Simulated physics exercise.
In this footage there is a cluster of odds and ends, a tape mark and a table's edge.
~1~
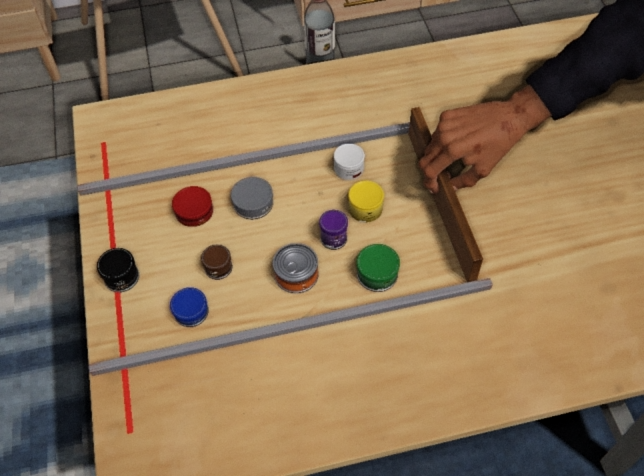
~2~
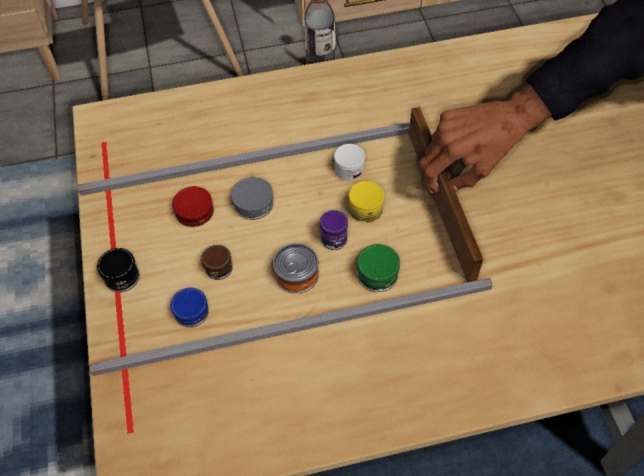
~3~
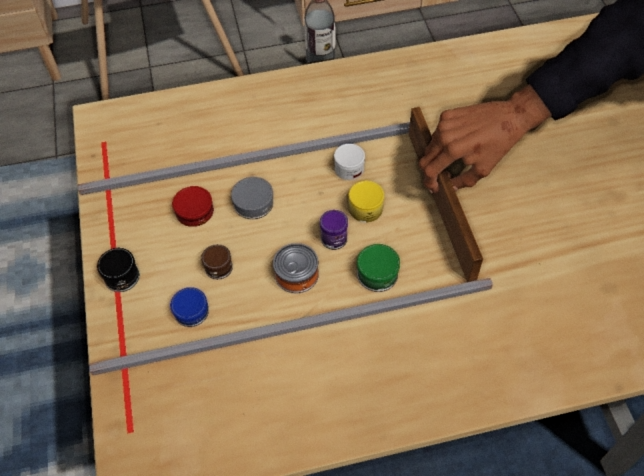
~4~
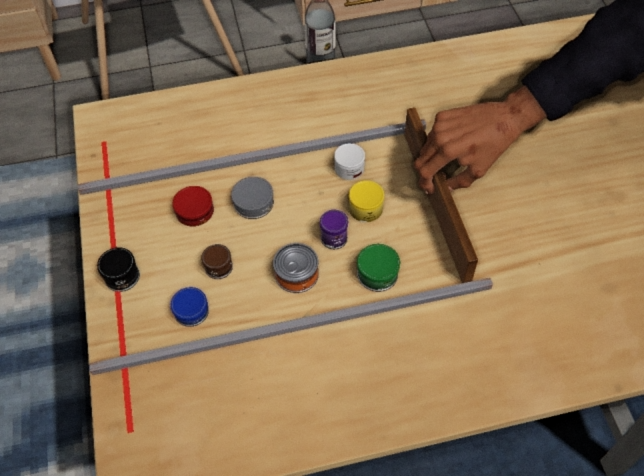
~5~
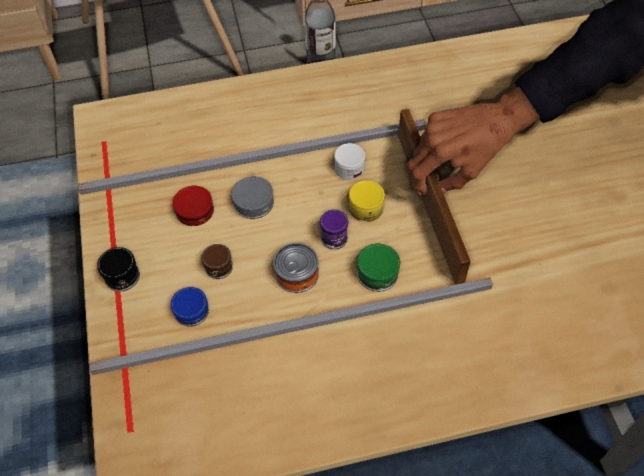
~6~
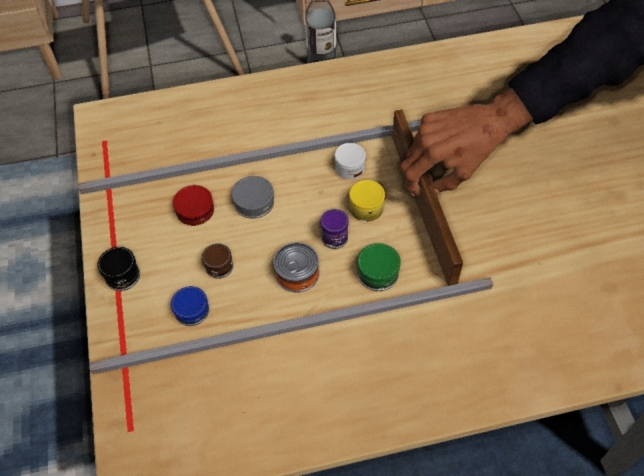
A pale wooden tabletop, seen from above at an angle, stands in a room with grey floor tiles and a blue patterned rug. Two grey rails flank small lidded tins: black on a red line at left, then red, blue, brown, grey, purple, orange, white, yellow and green. A hand at right holds a brown board still, then slides it slightly left, while the tins and camera stay still.
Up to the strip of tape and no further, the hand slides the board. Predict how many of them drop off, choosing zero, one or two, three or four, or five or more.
Five or more drop off.
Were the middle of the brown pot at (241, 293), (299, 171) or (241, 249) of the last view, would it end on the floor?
Taking the three spots in turn, the brown pot comes off, then comes off, then comes off.
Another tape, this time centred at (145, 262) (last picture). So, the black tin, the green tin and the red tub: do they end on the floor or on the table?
Black tin goes off, green tin stays put, red tub goes off.
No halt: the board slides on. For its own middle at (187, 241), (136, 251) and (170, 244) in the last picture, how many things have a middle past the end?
Going through the three positions, you'd get 0, 3 and 0.
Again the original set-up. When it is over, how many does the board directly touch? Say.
4 in contact.
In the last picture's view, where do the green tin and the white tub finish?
In the last picture, roughly (97, 331) and (93, 205).
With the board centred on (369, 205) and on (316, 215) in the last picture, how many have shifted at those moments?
First 3, after that 5.
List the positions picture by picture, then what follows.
In the first picture, black tin (119, 270); blue pot (190, 307); red tub (193, 207); board (442, 191); tape (115, 269).
In the second picture, blue pot (190, 308); grey tin (253, 198).
In the third picture, red tub (193, 206); purple tin (334, 230).
In the fourth picture, black tin (119, 270); green tin (378, 268).
In the fifth picture, blue pot (190, 307); brown pot (218, 261).
In the sixth picture, black tin (119, 269); blue pot (190, 306); red tub (194, 205); board (425, 194); tape (116, 268).
Early on, none off yet; black tin at rest near (119, 269); blue pot at rest near (190, 306); red tub at rest near (194, 205).
A while later, none off yet; black tin at rest near (119, 269); blue pot at rest near (190, 306); red tub travelled about its own width near (163, 209).
Further along, none off yet; black tin travelled about its own width near (92, 276); blue pot travelled well along near (118, 333); red tub travelled well along near (88, 215).
Finally, the number that fall off is five or more; lost, orange tin, grey tin, brown pot, red tub, blue pot and black tin.
